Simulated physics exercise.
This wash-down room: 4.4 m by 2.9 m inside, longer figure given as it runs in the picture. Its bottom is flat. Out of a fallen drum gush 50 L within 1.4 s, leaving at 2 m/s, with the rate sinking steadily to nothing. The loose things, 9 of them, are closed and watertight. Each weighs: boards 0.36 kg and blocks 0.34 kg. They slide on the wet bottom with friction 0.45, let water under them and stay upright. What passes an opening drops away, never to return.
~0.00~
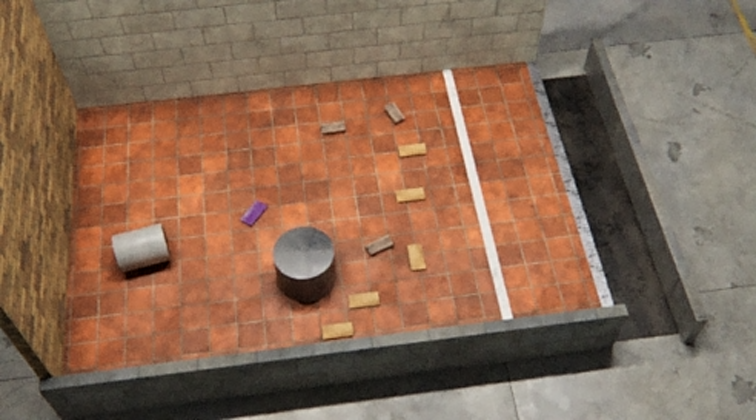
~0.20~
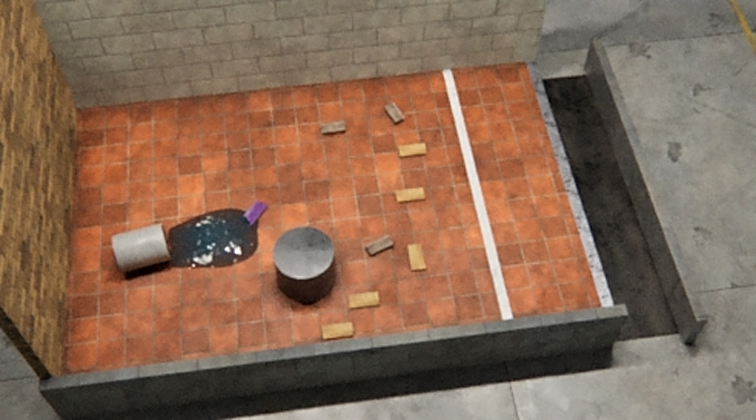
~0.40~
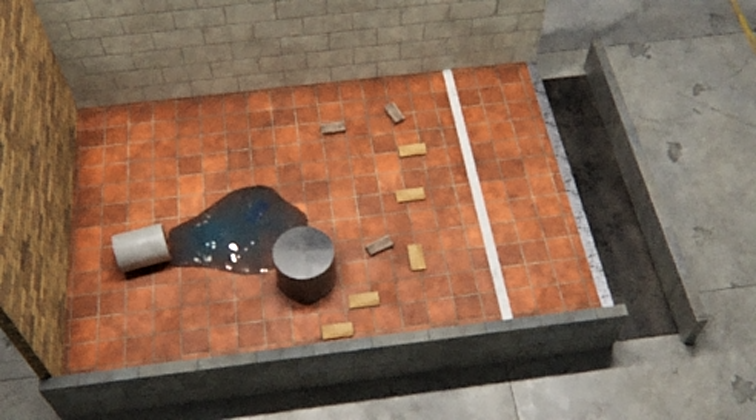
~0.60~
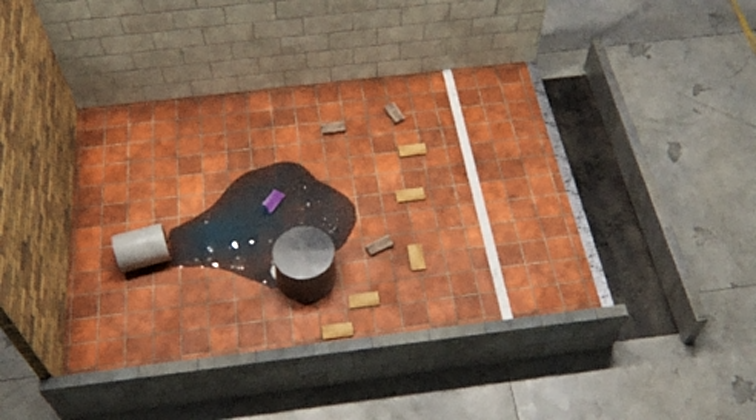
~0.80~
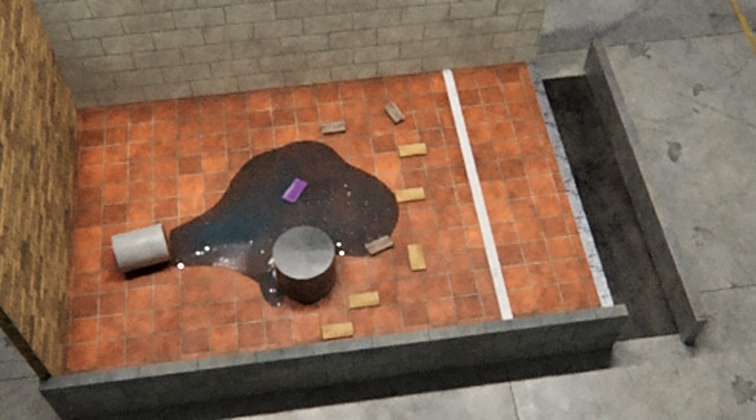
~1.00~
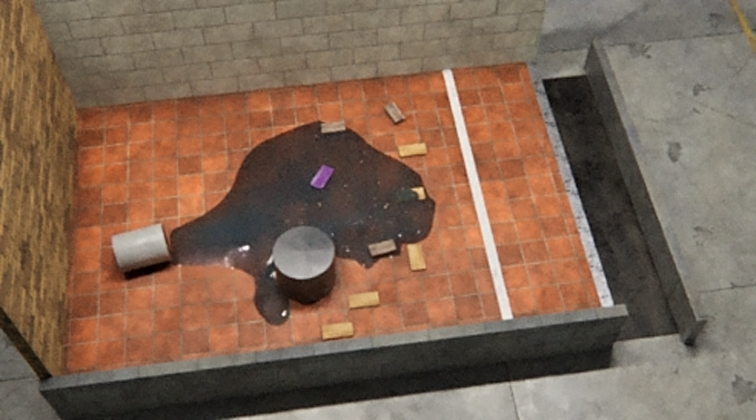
On a red-tiled floor with low walls, dark water poured from a drum lying at the left and spread around a standing cylinder, carrying a purple board rightward while reaching some of the scattered blocks.
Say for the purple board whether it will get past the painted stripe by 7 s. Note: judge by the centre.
Lab note - purple board: Over in time.
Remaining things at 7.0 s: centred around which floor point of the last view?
Around (374, 243).
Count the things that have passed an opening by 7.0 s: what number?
The count by then is 4.
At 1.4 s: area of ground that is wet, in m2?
Around 3.0 m2 of it.
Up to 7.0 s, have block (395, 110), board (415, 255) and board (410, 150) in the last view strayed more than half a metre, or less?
First crosses the line, second stays inside the line, third crosses the line.
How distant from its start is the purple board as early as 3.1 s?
About 300 cm out of place.
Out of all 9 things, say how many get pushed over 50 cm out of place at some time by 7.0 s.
The number is 5.
After 1.4 s the purple board is near (380, 148), 1.3 m from its start, afloat; 0 of 9 are over the mark; 2 afloat.
After 3.1 s the purple board is near (522, 73), 3.0 m from its start, afloat; 4 of 9 are over the mark; 3 afloat.
After 4.9 s the purple board has gone out; 4 of 9 are over the mark; 0 afloat.
After 7.0 s the purple board has gone out; 4 of 9 are over the mark; 0 afloat.
